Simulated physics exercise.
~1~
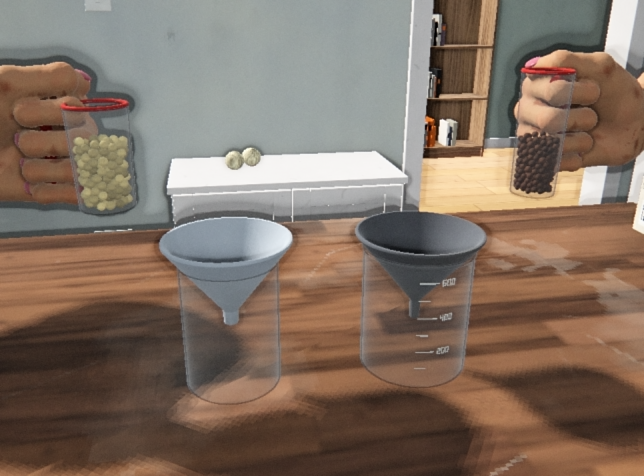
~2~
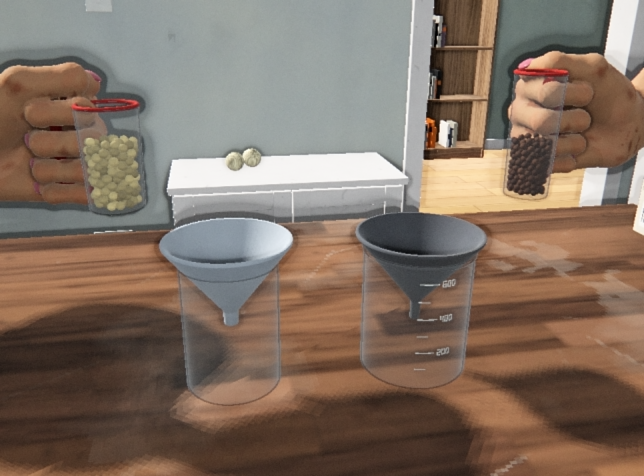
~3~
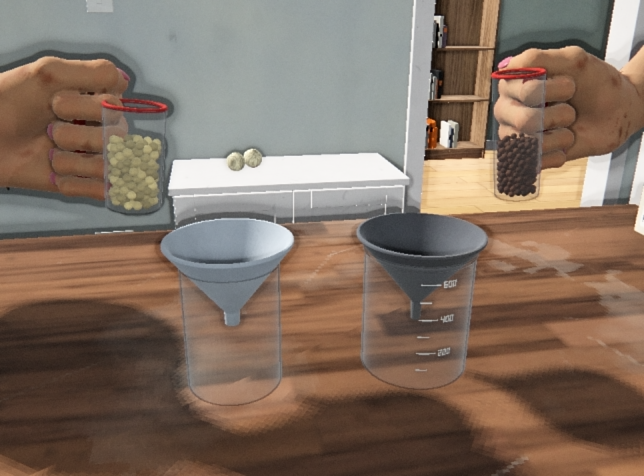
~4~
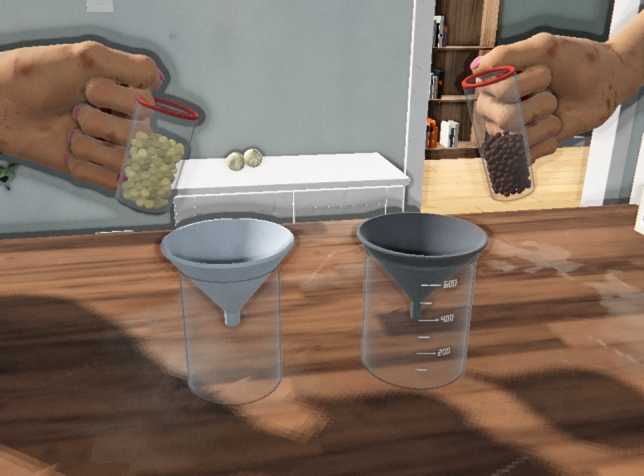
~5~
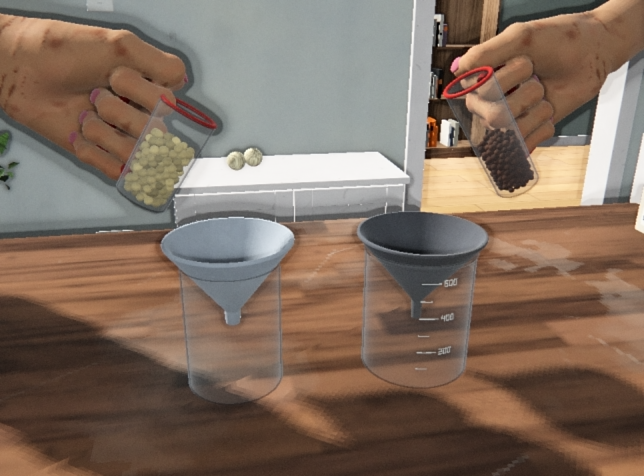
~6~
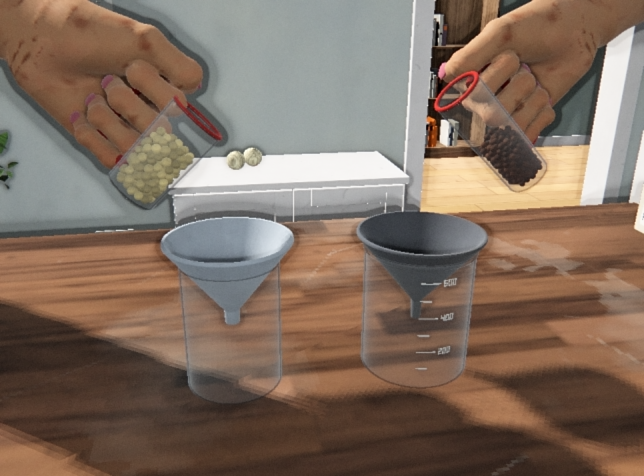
Two hands moving cups of pale beans and dark berries inward, then tilting them toward each other above two funnels in clear containers.
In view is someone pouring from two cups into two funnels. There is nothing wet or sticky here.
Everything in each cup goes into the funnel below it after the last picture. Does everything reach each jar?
Left funnel: Ends up stuck; right: Ends up stuck.
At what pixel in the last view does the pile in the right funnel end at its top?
Roughly (401, 264).
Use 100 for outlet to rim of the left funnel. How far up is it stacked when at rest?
About 75 %.
Then, 0.33 s later than the last frame, left, every one still in the cup; right, every one still in the cup.
Then, 0.69 s later than the last frame, left, almost all still in the cup, just a few in or over the funnel; right, every one still in the cup.
Then, 1.11 s later than the last frame, left, about a tenth still in the cup, the larger part in or over the funnel, just a few down in the jar; right, roughly a quarter still in the cup, roughly two thirds in or over the funnel.
When it is over, left, almost all stuck in the funnel, just a few down in the jar; right, every one stuck in the funnel, not one down in the jar.
